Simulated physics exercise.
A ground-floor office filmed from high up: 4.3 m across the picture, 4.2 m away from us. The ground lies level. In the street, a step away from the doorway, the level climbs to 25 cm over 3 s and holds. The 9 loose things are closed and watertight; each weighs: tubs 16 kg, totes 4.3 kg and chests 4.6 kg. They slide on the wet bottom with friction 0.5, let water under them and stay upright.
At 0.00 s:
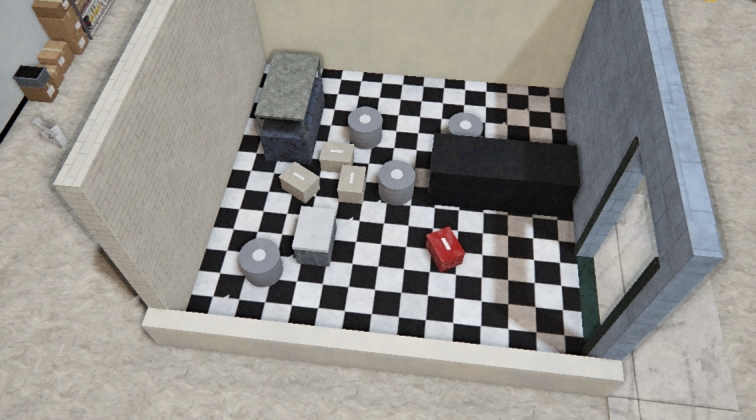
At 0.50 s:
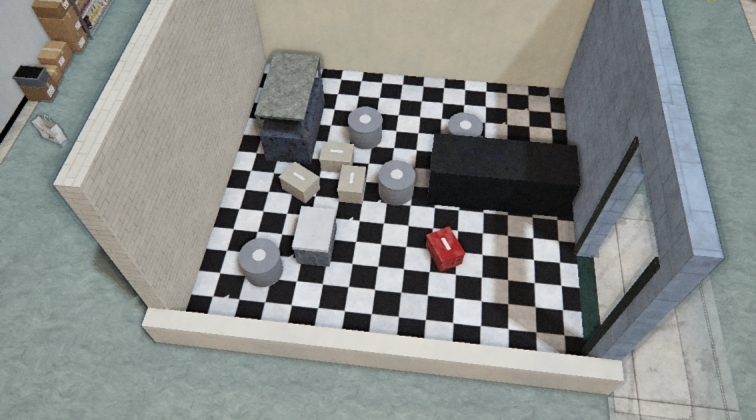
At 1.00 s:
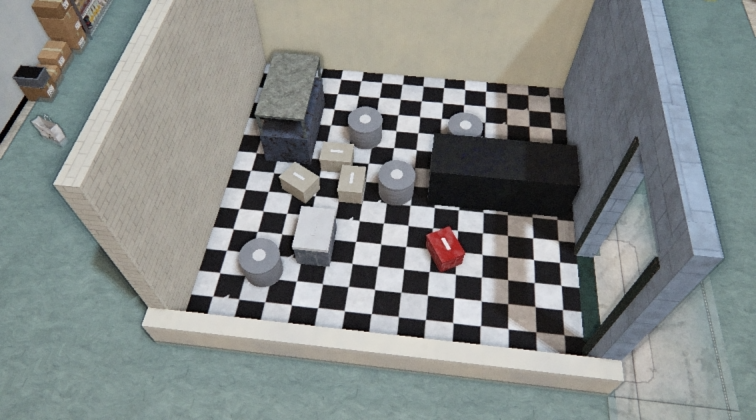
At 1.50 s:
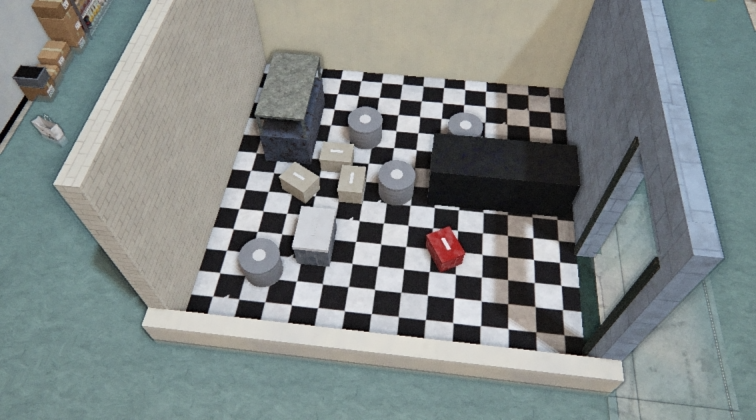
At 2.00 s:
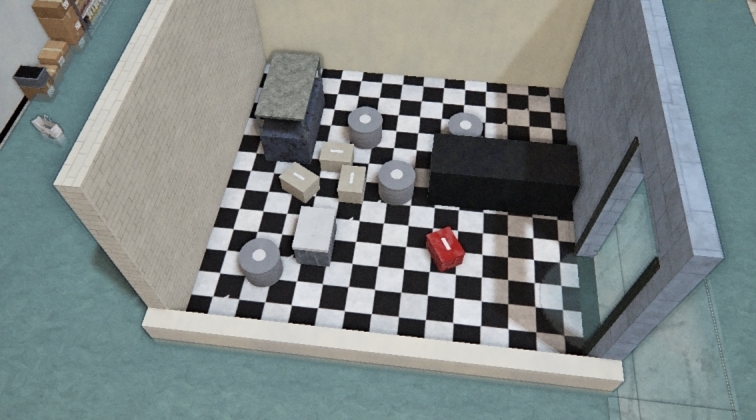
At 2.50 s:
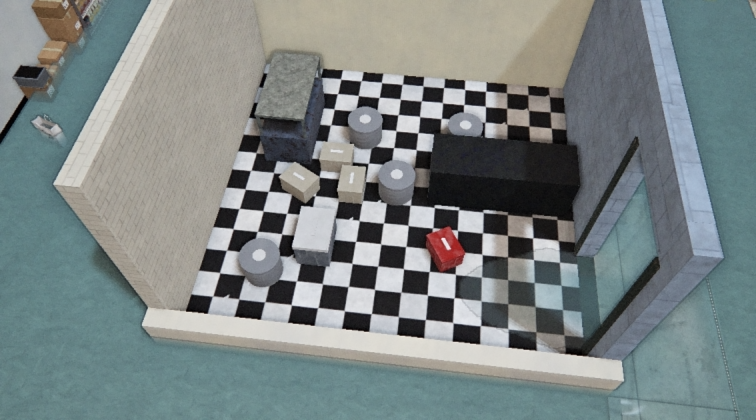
To begin with, a checkered-floor room seen from above holds boxes, gray round objects, a long black block and a red tote, with dry ground outside. Greenish water then covers the ground around the walls, and later a thin sheet spreads in through the doorway at right, while the objects stay still.
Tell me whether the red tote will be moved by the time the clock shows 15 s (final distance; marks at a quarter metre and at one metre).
Red tote ends far away.
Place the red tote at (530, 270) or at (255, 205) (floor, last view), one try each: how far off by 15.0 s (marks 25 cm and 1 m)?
In that order: It gets carried off; it slides a little.
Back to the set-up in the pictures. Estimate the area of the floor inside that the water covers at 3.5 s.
Some 4.5 m2.
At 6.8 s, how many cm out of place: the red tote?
About 300 cm.
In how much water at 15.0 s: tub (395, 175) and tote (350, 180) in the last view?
About 18 and 16 cm.
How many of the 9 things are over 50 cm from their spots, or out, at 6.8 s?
3 of them.
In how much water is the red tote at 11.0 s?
About 15 cm.
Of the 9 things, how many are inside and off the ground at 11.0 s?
At that moment 6.
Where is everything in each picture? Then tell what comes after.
In the first picture, the red tote at (446, 244), on the bottom; water covers 0.0 m2; 0 of 9 have shifted.
In the second picture, the red tote at (446, 244), on the bottom; 0.0 m2 under water; 0 of 9 have shifted.
In the third picture, the red tote at (446, 244), on the bottom; water covers 0.0 m2; 0 of 9 have shifted.
In the fourth picture, the red tote at (446, 244) rests on the ground; water covers 0.0 m2; 0 of 9 have shifted.
In the fifth picture, the red tote at (446, 244), on the bottom; water covers 0.4 m2; 0 of 9 have shifted.
In the sixth picture, the red tote at (446, 244) rests on the ground; 1.2 m2 under water; 0 of 9 have shifted.
After 3.5 s the red tote is near (413, 232), 0.4 m from its start, aground; 0 afloat.
After 6.8 s the red tote is near (247, 150), 2.8 m from its start, afloat; 5 afloat.
After 11.0 s the red tote is near (247, 148), 2.8 m from its start, afloat; 6 afloat.
After 15.0 s the red tote is near (246, 147), 2.7 m from its start, afloat; 9 afloat.
